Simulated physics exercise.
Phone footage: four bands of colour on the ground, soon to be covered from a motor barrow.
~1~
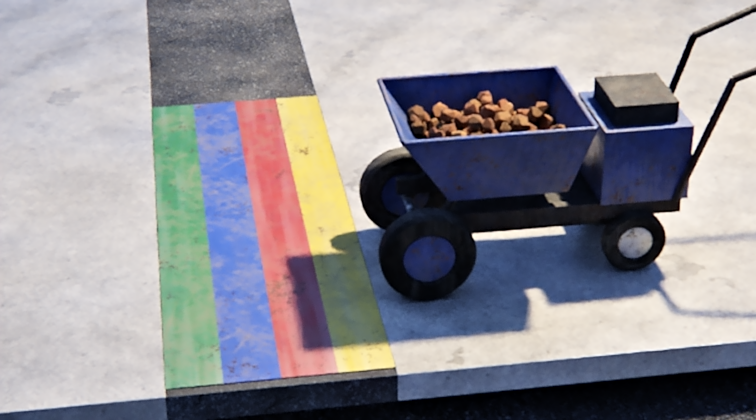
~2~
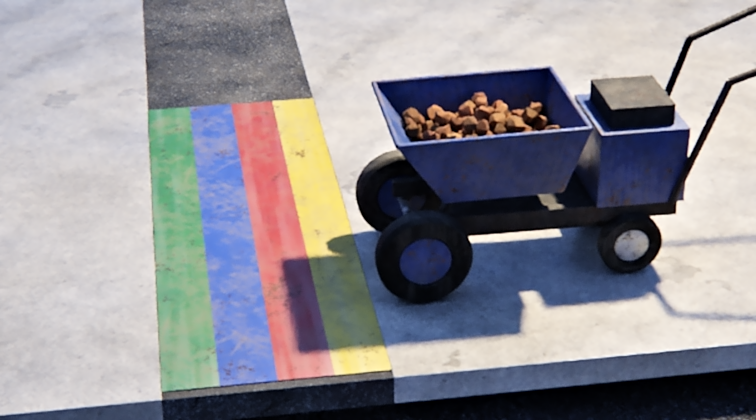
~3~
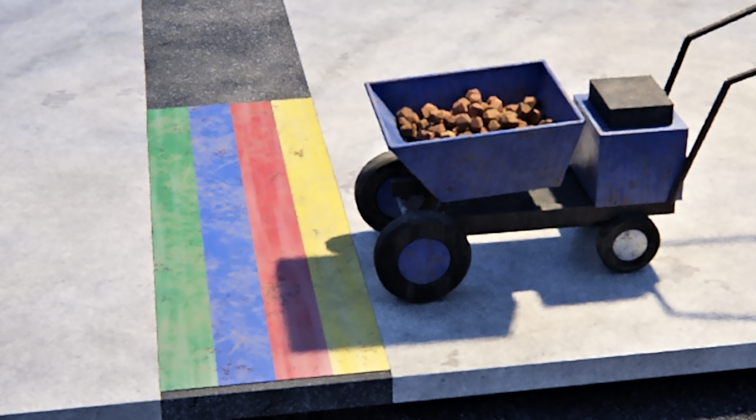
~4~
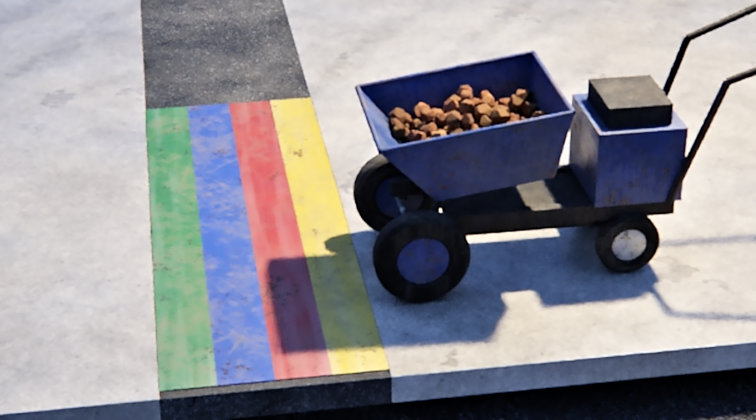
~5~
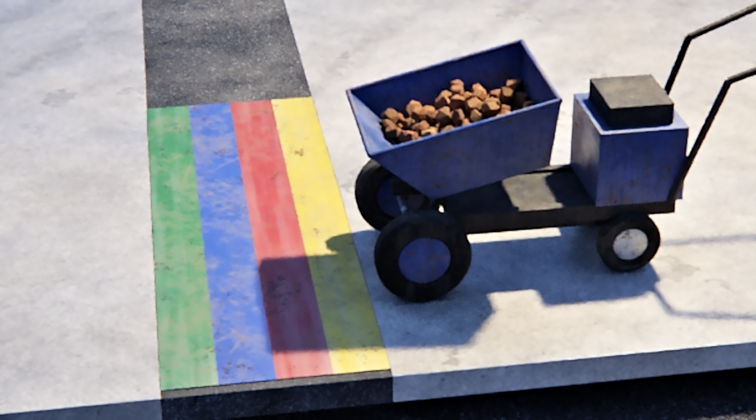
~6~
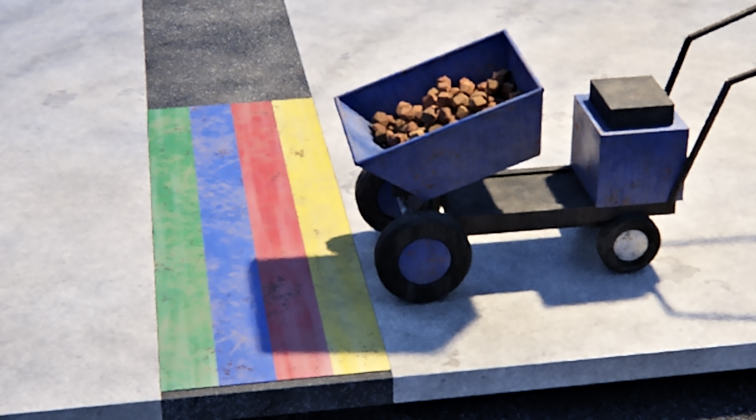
On pale paving beside green, blue, red and yellow bands, a blue motor barrow carries brown clods in its skip; the skip shifts left and tilts gradually toward the bands, its right end rising while the clods stay inside.
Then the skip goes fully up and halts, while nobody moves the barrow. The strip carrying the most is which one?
That would be the blue strip.
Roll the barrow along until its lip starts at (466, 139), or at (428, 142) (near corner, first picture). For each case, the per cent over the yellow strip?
Position 1 near 40 %, position 2 near 10 %.
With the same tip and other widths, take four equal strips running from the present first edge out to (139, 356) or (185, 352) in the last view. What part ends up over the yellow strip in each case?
I'd say about 0 % for the first and about 0 % for the second.
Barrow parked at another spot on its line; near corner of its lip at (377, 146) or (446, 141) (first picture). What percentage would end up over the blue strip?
Close to 50 in a hundred, and close to 20 in a hundred.
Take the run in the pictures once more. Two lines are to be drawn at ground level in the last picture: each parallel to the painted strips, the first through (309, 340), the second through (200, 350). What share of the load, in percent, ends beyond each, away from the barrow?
Around 90 per cent for the first, and 20 per cent for the second.
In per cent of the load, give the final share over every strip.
Estimated shares: Yellow strip 0 %, red strip 30 %, blue strip 40 %, green strip 20 %.
Soon after the last picture, skip tipped steeply; all in the skip.
A little later, skip tipped right over; most in the skip; a small part over the red strip; a small part over the blue strip.
Later still, skip tipped right over; a small part in the skip; about a quarter over the red strip; about a third over the blue strip; about a quarter over the green strip; a small part off the paint.
At rest, skip tipped right over; a small part in the skip; none over the yellow strip; about a quarter over the red strip; about a third over the blue strip; about a quarter over the green strip; a small part off the paint.
